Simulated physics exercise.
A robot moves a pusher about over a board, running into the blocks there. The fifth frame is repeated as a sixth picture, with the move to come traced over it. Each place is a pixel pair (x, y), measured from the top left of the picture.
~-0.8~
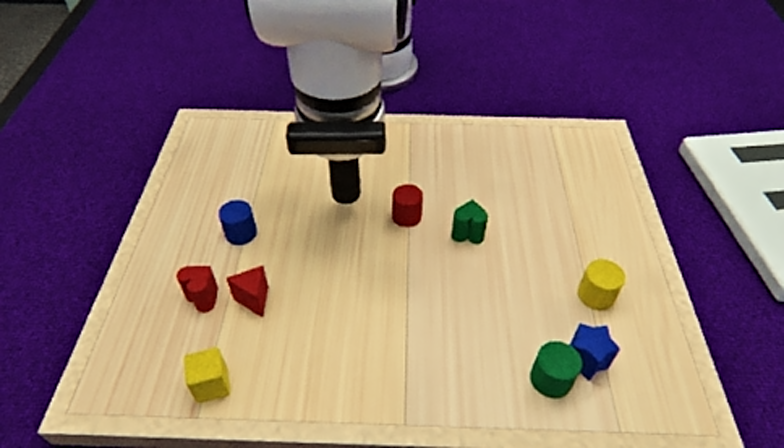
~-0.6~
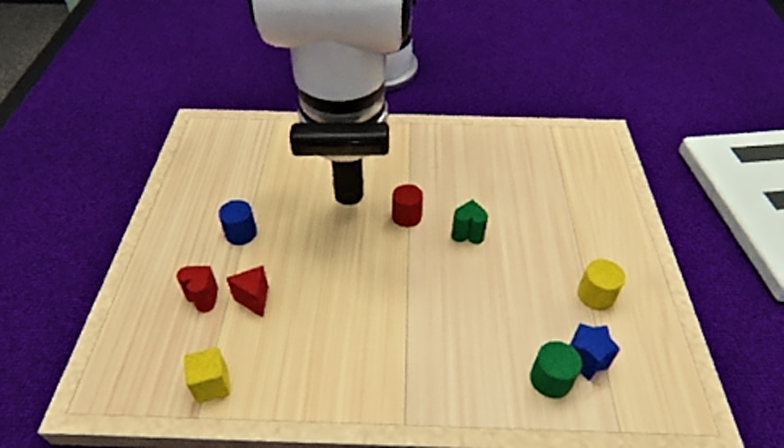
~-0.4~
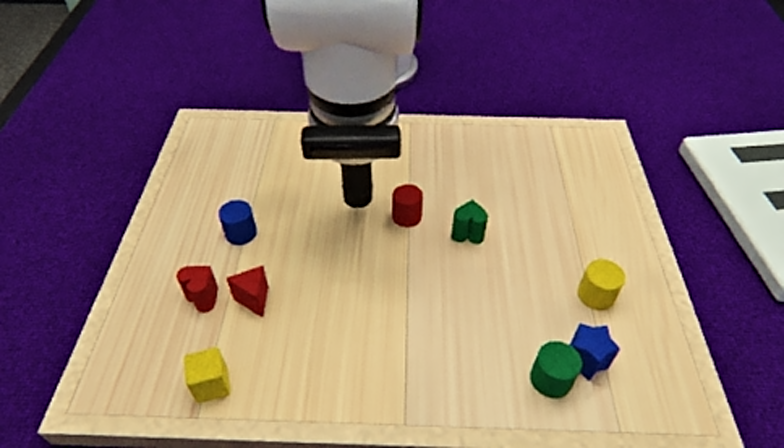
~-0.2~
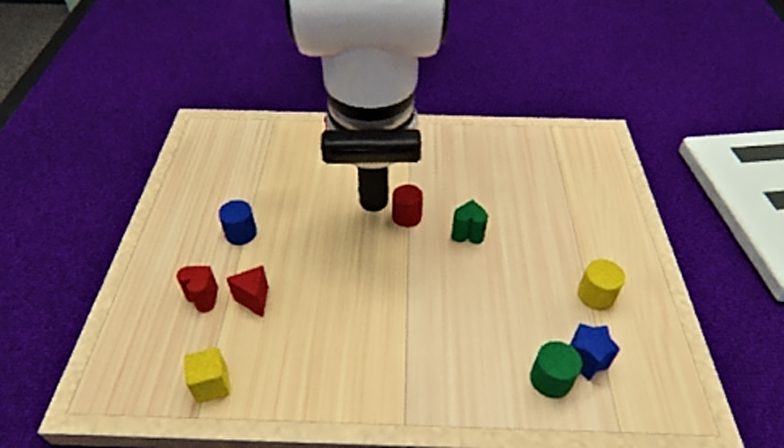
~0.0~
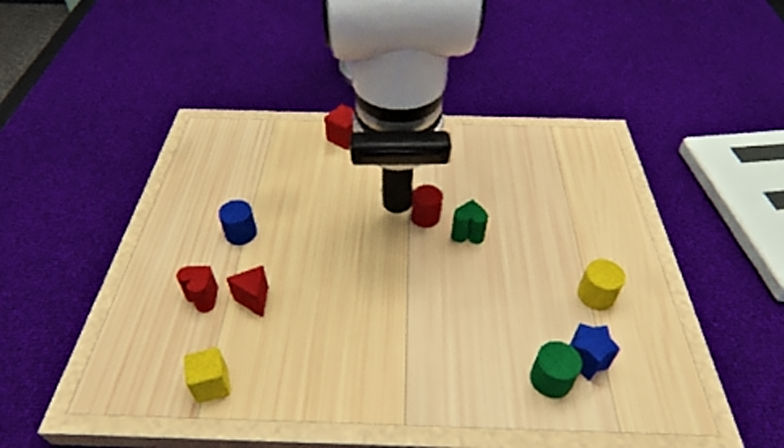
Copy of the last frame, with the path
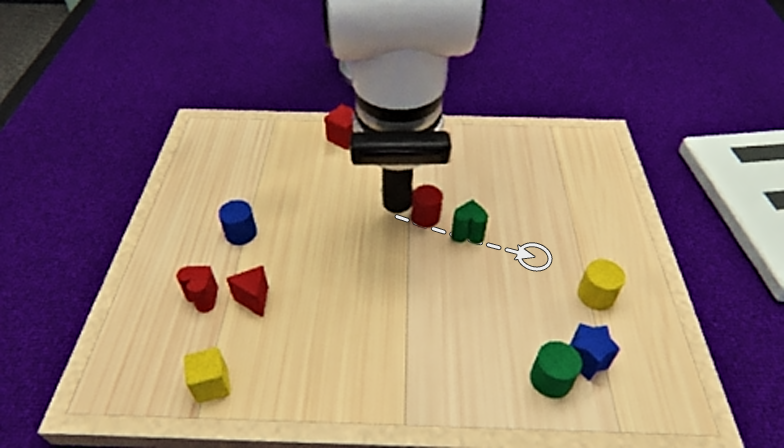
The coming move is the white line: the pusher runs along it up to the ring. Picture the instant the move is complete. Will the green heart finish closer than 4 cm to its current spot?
No, that is not how it ends up.
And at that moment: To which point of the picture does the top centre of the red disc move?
Close to (483, 197).
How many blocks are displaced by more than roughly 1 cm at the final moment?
I count two.
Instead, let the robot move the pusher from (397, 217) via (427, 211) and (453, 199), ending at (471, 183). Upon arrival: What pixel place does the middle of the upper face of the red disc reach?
The red disc ends near (484, 187).
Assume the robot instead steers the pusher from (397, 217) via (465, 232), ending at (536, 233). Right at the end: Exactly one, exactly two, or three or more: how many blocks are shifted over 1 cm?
When the path ends, I think you'll find two blocks out of place by more than 1 cm.
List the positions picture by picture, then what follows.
Lower end of the pusher (346, 195), tops of blocks, red disc (408, 194), green heart (472, 212), yellow disc (606, 273), in the first frame.
Pusher (349, 196), blocks as before, in the second frame.
Pusher (358, 199), blocks as before, in the third frame.
Pusher (374, 202), blocks as before, in the fourth frame.
Pusher (397, 204), red disc (428, 194), green heart (472, 212), yellow disc (606, 273), in the fifth frame.
The drawn path runs from (397, 217) by way of (440, 231) and (486, 244) to (534, 257).
The first path, step by step. One third of the way, pusher (442, 218); red disc (468, 196); green heart (486, 215), turned 25° clockwise.
Two thirds of the way, pusher (490, 232); red disc (483, 197); green heart (525, 221).
At the end, pusher (538, 244); red disc (483, 197); green heart (562, 220), turned 65° anticlockwise; yellow disc not moved.
